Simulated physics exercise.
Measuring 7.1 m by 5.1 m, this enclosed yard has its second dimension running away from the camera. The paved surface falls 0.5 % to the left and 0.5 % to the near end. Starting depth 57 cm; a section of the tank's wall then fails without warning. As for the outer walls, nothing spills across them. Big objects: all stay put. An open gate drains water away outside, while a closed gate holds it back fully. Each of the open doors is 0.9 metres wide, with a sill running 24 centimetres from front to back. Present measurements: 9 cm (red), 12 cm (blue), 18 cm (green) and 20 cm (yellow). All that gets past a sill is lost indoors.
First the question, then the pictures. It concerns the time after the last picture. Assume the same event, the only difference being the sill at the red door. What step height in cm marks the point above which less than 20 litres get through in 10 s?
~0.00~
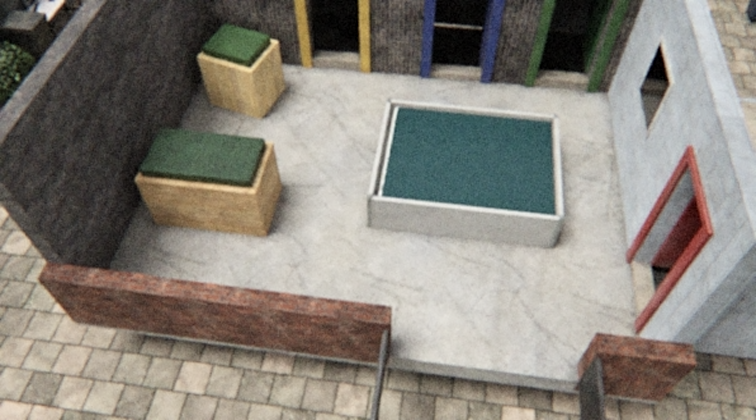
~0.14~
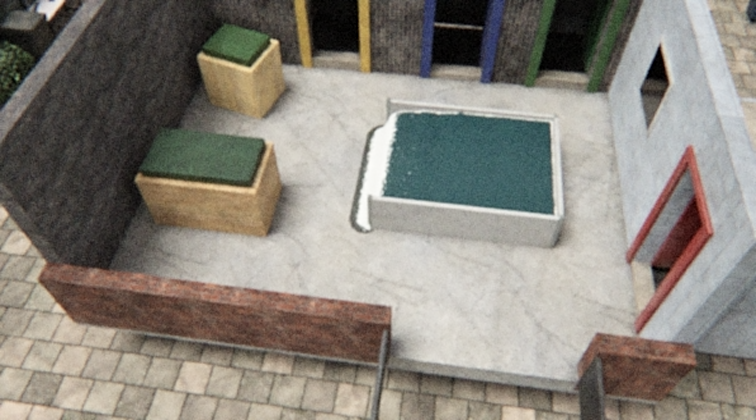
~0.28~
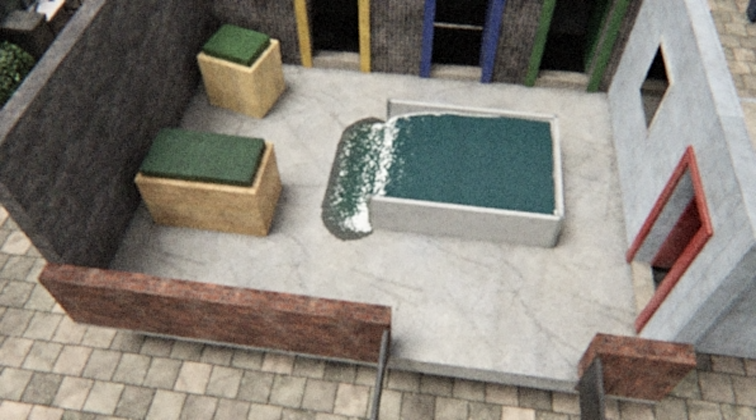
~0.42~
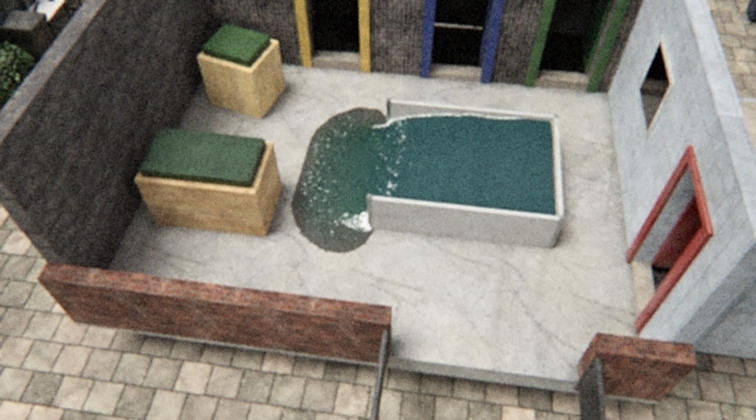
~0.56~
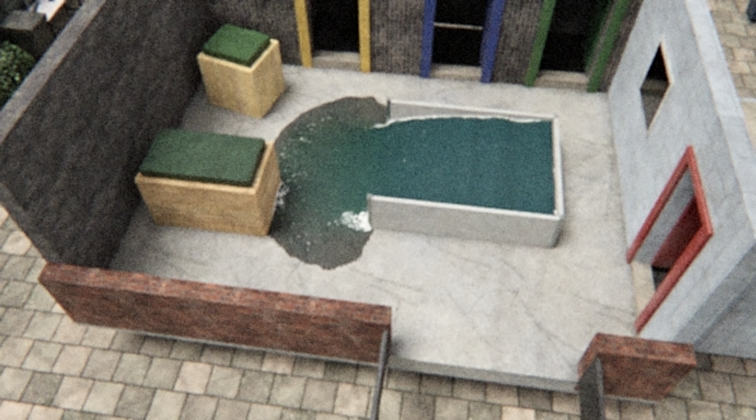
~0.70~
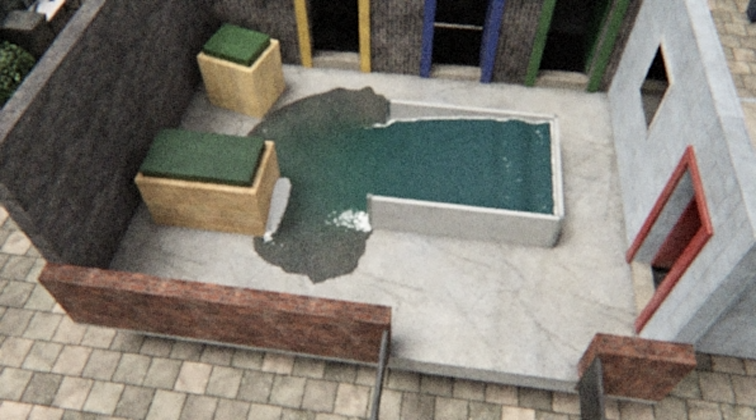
The point is around 7 cm.
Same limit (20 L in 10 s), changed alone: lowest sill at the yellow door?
Yellow door, minimum about 11.5 cm.
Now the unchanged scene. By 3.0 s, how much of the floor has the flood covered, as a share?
I'd say near 50 percent.
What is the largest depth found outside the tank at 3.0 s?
Max depth: Around 36 cm.
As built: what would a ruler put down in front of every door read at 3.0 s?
Door by door, in centimetres - red 0, blue 0, green 0, yellow 11.
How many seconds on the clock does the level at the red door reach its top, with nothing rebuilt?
Around 8.0 s, give or take.
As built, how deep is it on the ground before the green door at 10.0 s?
A ruler would read roughly 10.5 cm.
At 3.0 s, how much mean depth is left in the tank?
I'd put it near 16 cm.
After 1.4 s water covers 35 % of the floor, deepest (36 cm) near (290, 192); it has not reached the red door.
After 3.0 s water covers 50 % of the floor, deepest (36 cm) near (206, 72); it has not reached the red door.
After 10.0 s water covers 100 % of the floor, deepest (17 cm) near (622, 238); 11 cm at the red door, 8 litres in over its 9 cm sill.
At the red door as built, the water arrived by 5.2 s and peaked near 13 cm at 8.0 s.
Run again over the same 10 s with other heights there, 30 litres in over 6 cm, 11 litres over 8.5 cm. The limit of 20 litres is kept from about 7 cm up.
